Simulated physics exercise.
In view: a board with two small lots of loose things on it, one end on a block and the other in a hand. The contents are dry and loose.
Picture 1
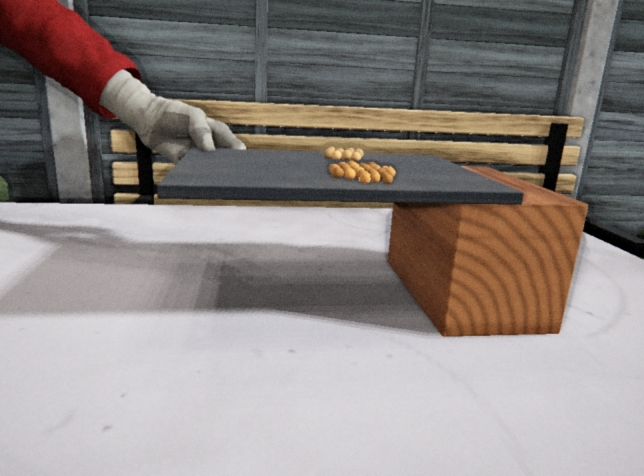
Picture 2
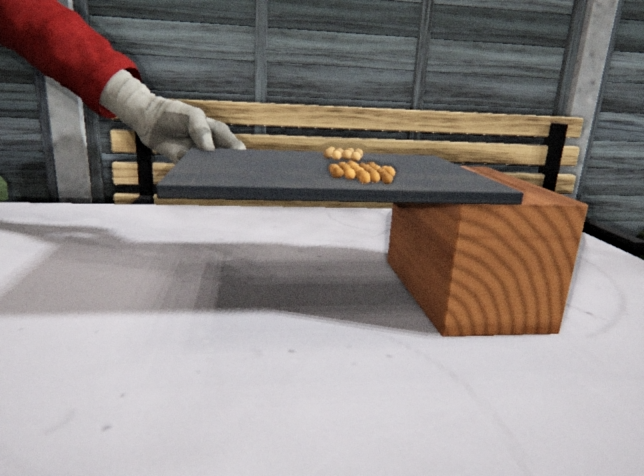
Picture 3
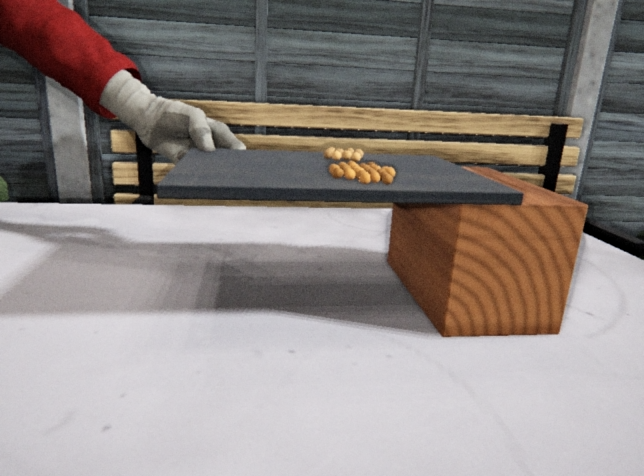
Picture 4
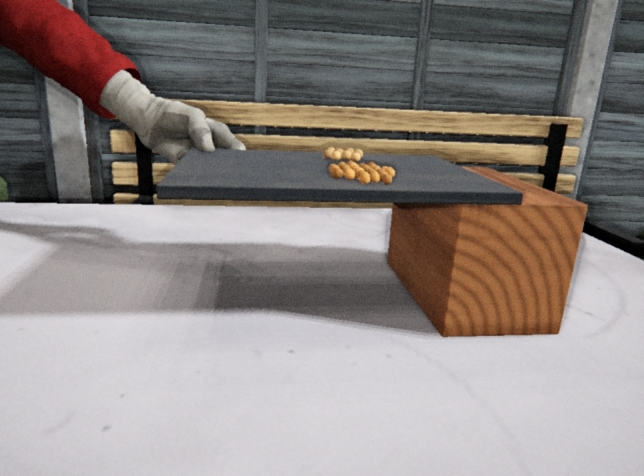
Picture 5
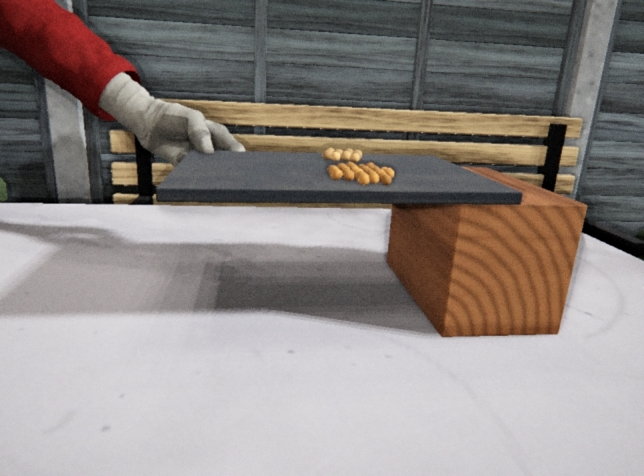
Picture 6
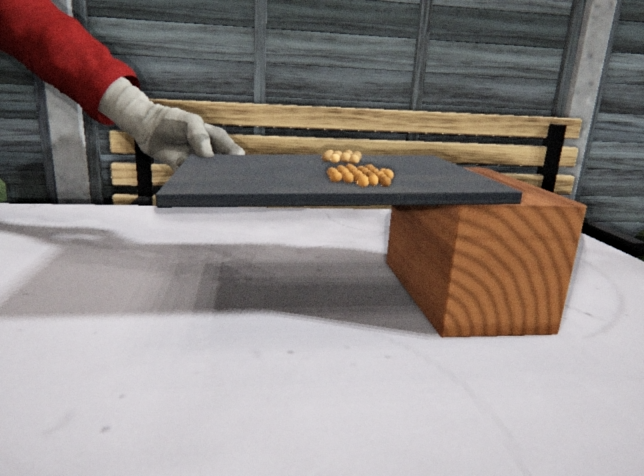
A gloved hand slightly lowers the left end of a dark board resting on a block.
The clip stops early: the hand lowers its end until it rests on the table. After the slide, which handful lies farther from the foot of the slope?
It is the back handful.
Then, 0.74 s on from there, board sloping at 17°; front handful the whole lot still on the board; back handful the whole lot still on the board.
Then, 1.39 s on from there, board sloping at 31°; front handful mostly less than half a board's length out; back handful mostly one to two board lengths out.
Then, 1.95 s on from there, board resting at 32°; front handful mostly less than half a board's length out; back handful mostly one to two board lengths out.
In the end, board resting at 32°; front handful mostly less than half a board's length out; back handful mostly more than two board lengths out, near a quarter gone off the table; the back handful has gone farther.
